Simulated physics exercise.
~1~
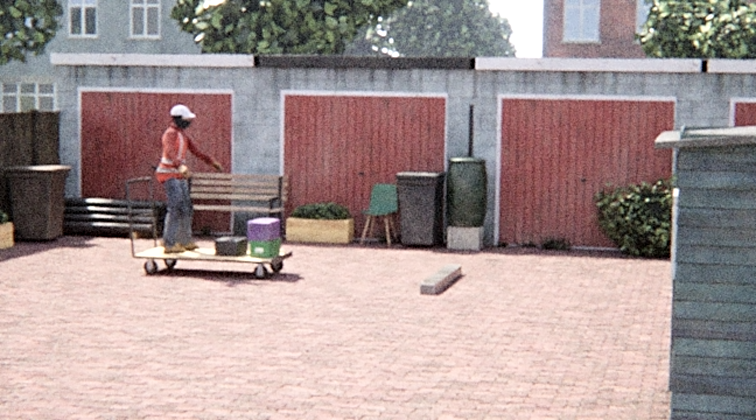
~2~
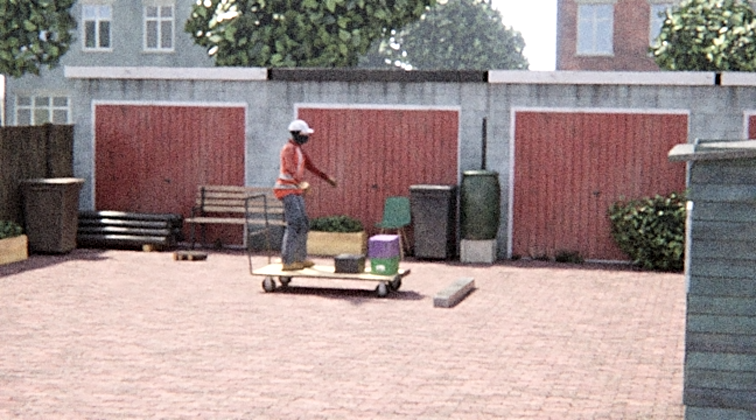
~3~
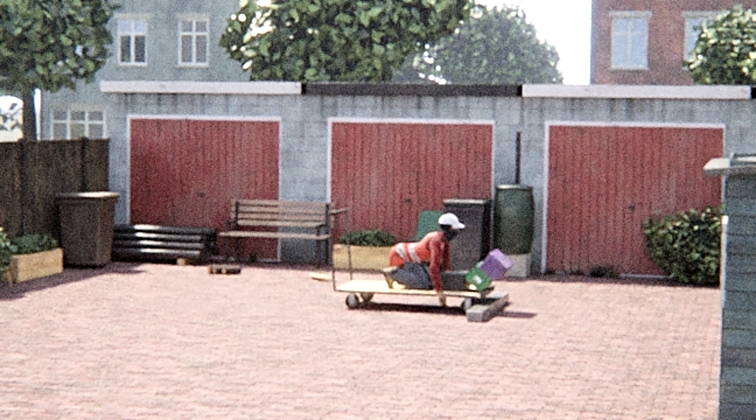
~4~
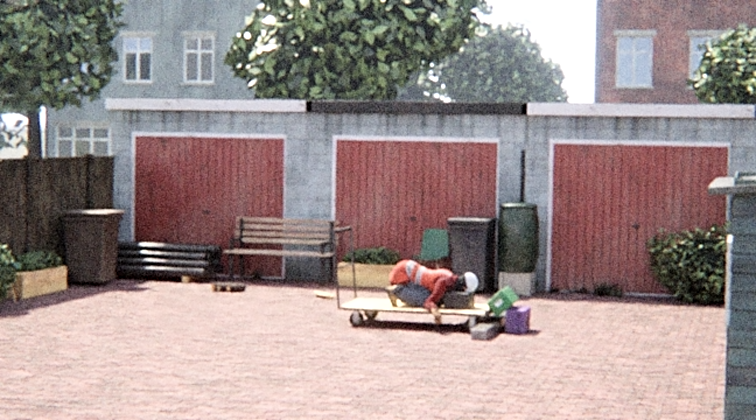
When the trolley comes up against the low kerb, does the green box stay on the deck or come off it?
The green box comes off the deck, tipping over the front and ending up beyond the kerb next to the purple one.
A flat trolley with a handle at its left end rolls right across a brick-paved yard, seen from a little above in front of a row of red garage doors. A worker in an orange top and white cap stands on it behind a black toolbox, with a purple box resting on a green one near the leading end. The trolley meets a low grey kerb and stops short. The worker pitches forward onto the deck, hands reaching down, as the purple and green boxes tip over the front. They end beyond the kerb, while the black box stays aboard beside the slumped worker.
